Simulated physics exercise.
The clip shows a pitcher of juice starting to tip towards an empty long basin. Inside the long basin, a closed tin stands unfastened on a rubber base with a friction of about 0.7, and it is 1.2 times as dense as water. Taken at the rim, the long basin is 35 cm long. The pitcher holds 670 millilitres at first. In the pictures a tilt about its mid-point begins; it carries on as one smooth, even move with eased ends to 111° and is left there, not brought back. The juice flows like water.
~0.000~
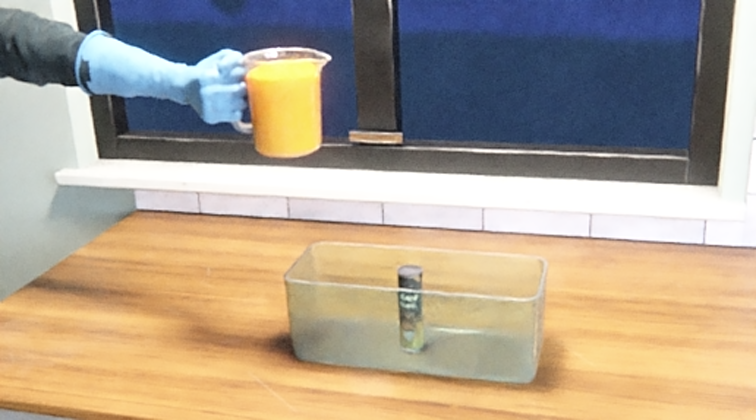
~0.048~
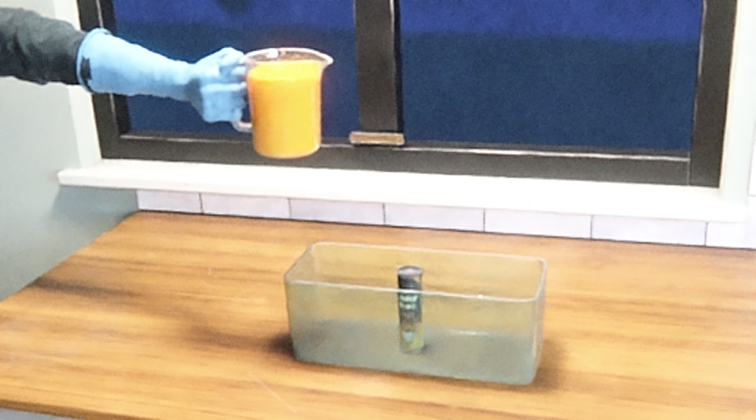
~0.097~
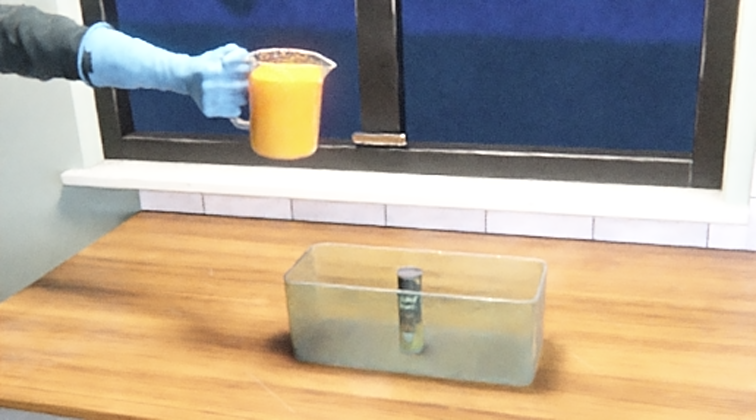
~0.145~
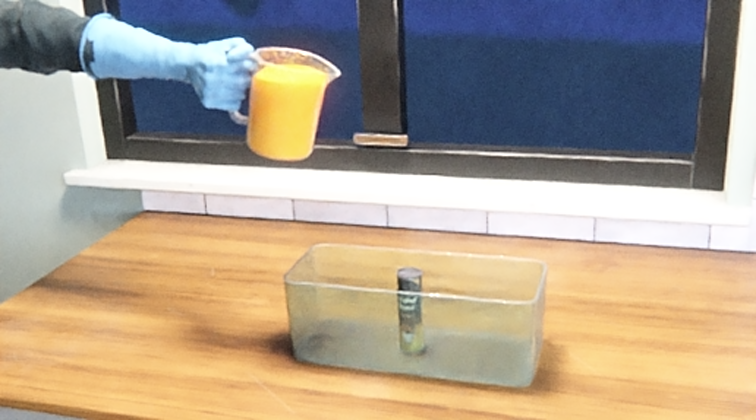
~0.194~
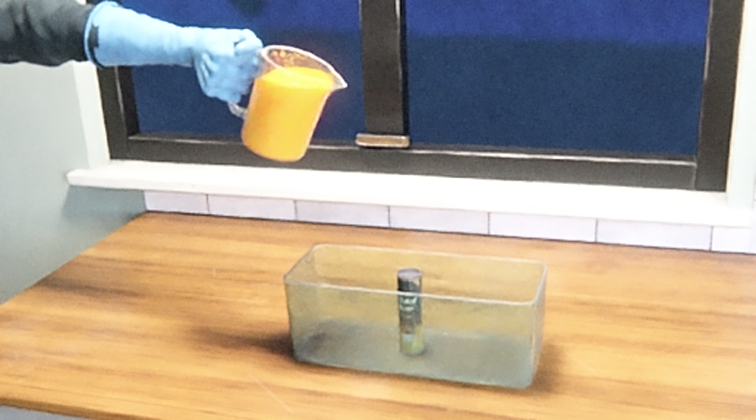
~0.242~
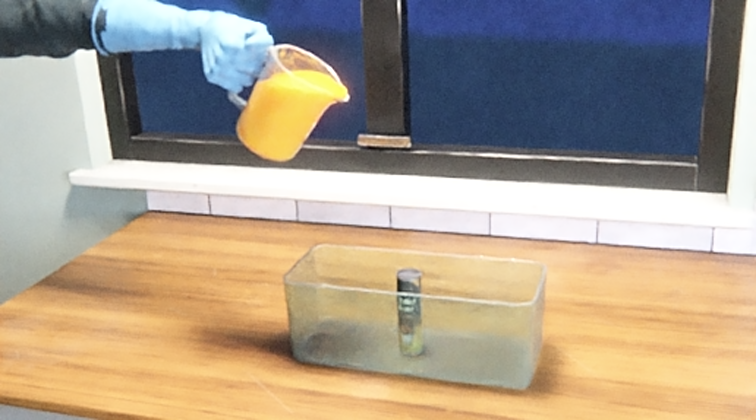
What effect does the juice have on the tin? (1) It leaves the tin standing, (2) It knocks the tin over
It knocks the tin over (2).
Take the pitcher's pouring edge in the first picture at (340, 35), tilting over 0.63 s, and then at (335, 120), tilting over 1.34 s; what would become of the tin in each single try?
First it stays up; then it goes over.
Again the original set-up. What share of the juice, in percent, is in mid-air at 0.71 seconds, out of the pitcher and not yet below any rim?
Estimate: Around 28 per cent.
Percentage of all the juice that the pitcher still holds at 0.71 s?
Close to 12 in a hundred.
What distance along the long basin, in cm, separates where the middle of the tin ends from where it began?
It finishes around 11.5 cm from where it began.
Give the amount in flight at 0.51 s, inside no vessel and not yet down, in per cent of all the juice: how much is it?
Near 38 per cent at that moment.
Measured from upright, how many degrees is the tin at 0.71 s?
Tilt: Around 0 degrees.
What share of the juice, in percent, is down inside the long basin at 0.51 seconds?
Close to 7 in a hundred.
Then, 0.51 s in, the tilt is 100° and 56 per cent is still to pour; the tin stands where it began.
Then, 0.71 s in, the tilt is 111° and 12 per cent is still to pour; the tin stands 1 cm from where it began.
Then, 0.92 s in, the tilt is 111° and 1 per cent is still to pour; the tin leans 28°.
Then, 1.14 s in, the tilt is 111° and 0 per cent is still to pour; the tin lies on its side.
Finally, the tin lies on its side.
